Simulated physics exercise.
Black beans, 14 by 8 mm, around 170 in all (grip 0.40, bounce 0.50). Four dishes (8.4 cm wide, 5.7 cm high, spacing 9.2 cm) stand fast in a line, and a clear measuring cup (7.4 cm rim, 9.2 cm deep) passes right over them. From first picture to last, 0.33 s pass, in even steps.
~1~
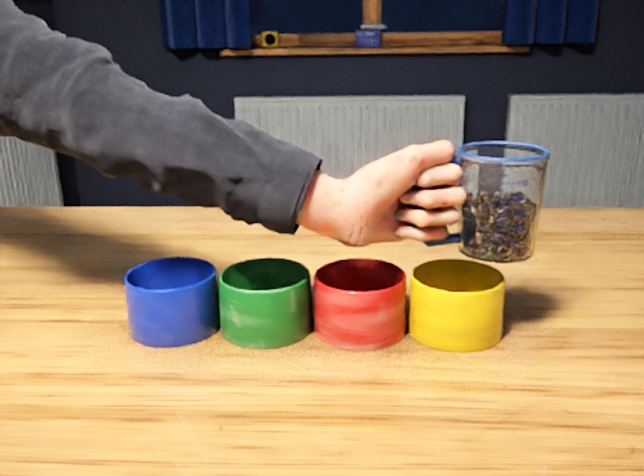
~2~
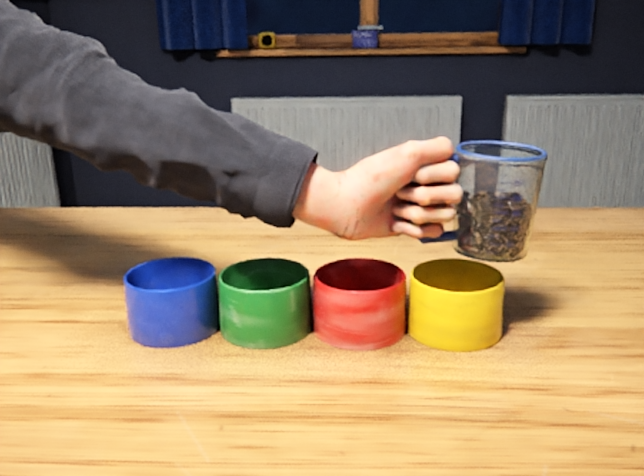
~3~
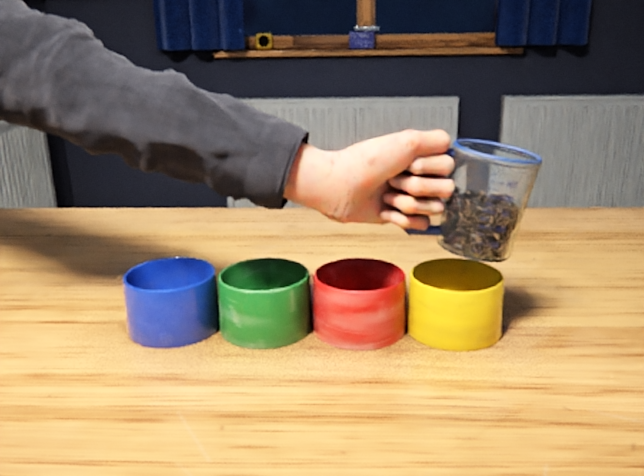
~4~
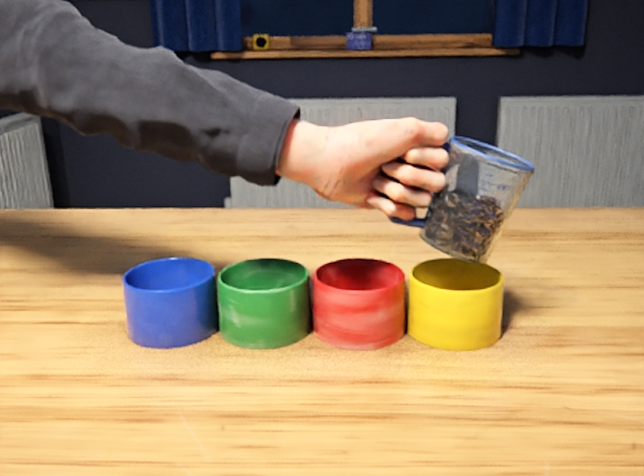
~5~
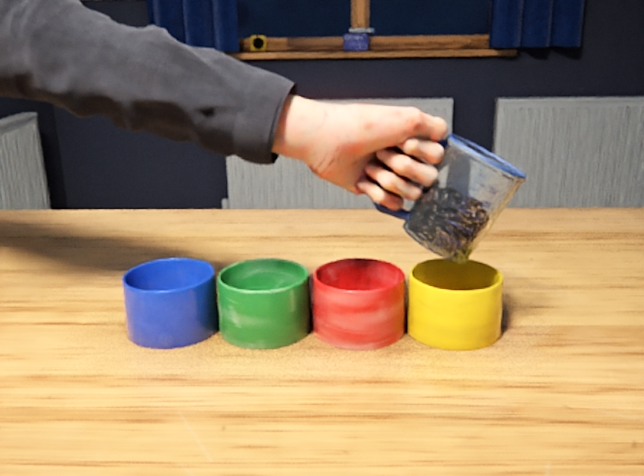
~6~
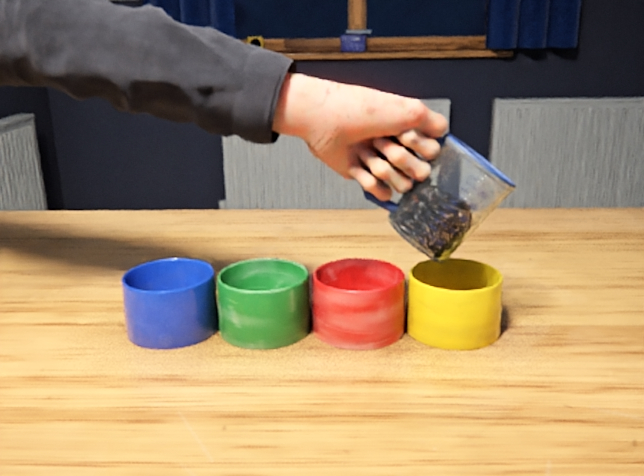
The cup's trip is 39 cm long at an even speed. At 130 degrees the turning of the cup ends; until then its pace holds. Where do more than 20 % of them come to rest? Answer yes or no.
Red yes, blue no, green no, yellow no, counter no.
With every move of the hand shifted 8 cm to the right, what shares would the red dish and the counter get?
Then: Red 0, counter 0.
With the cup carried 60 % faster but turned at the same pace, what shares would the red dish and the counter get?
In that case red 0; counter 10.
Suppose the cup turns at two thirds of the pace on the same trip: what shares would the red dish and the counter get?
In that case red 20; counter 10.
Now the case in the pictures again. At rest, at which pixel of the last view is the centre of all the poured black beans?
Near (359, 306).
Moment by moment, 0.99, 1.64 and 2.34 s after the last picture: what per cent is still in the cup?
In turn: 0, 0, 0.
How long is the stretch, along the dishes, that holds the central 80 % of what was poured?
Some 5 cm.
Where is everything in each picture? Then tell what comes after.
Cup at (499, 201), tilt 0 degrees, lip at (546, 151), moved 0.0 cm; middle of the pieces at (498, 223); yellow dish at (457, 276); red dish at (360, 275); green dish at (265, 274); blue dish at (171, 273), in the first frame.
Cup at (495, 201), tilt 3 degrees, lip at (544, 153), moved 0.3 cm; middle of the pieces at (493, 223), in the second frame.
Cup at (485, 201), tilt 10 degrees, lip at (538, 158), moved 1.2 cm; middle of the pieces at (480, 222), in the third frame.
Cup at (472, 200), tilt 19 degrees, lip at (531, 166), moved 2.3 cm; middle of the pieces at (464, 221), in the fourth frame.
Cup at (460, 200), tilt 28 degrees, lip at (522, 175), moved 3.3 cm; middle of the pieces at (449, 220), in the fifth frame.
Cup at (448, 200), tilt 37 degrees, lip at (512, 185), moved 4.4 cm; middle of the pieces at (433, 218); yellow dish at (455, 274); red dish at (359, 275); green dish at (263, 275); blue dish at (169, 275), in the sixth frame.
Then, 0.99 s after the last picture, tilt 130 degrees; cup holds 0 %, red 95 %.
Then, 1.64 s after the last picture, tilt 130 degrees; cup holds 0 %, red 95 %.
Then, 2.34 s after the last picture, tilt 130 degrees; cup holds 0 %, red 95 %.
In the end, red 95 %, blue 0 %, green 0 %, yellow 0 %, counter 0 %.
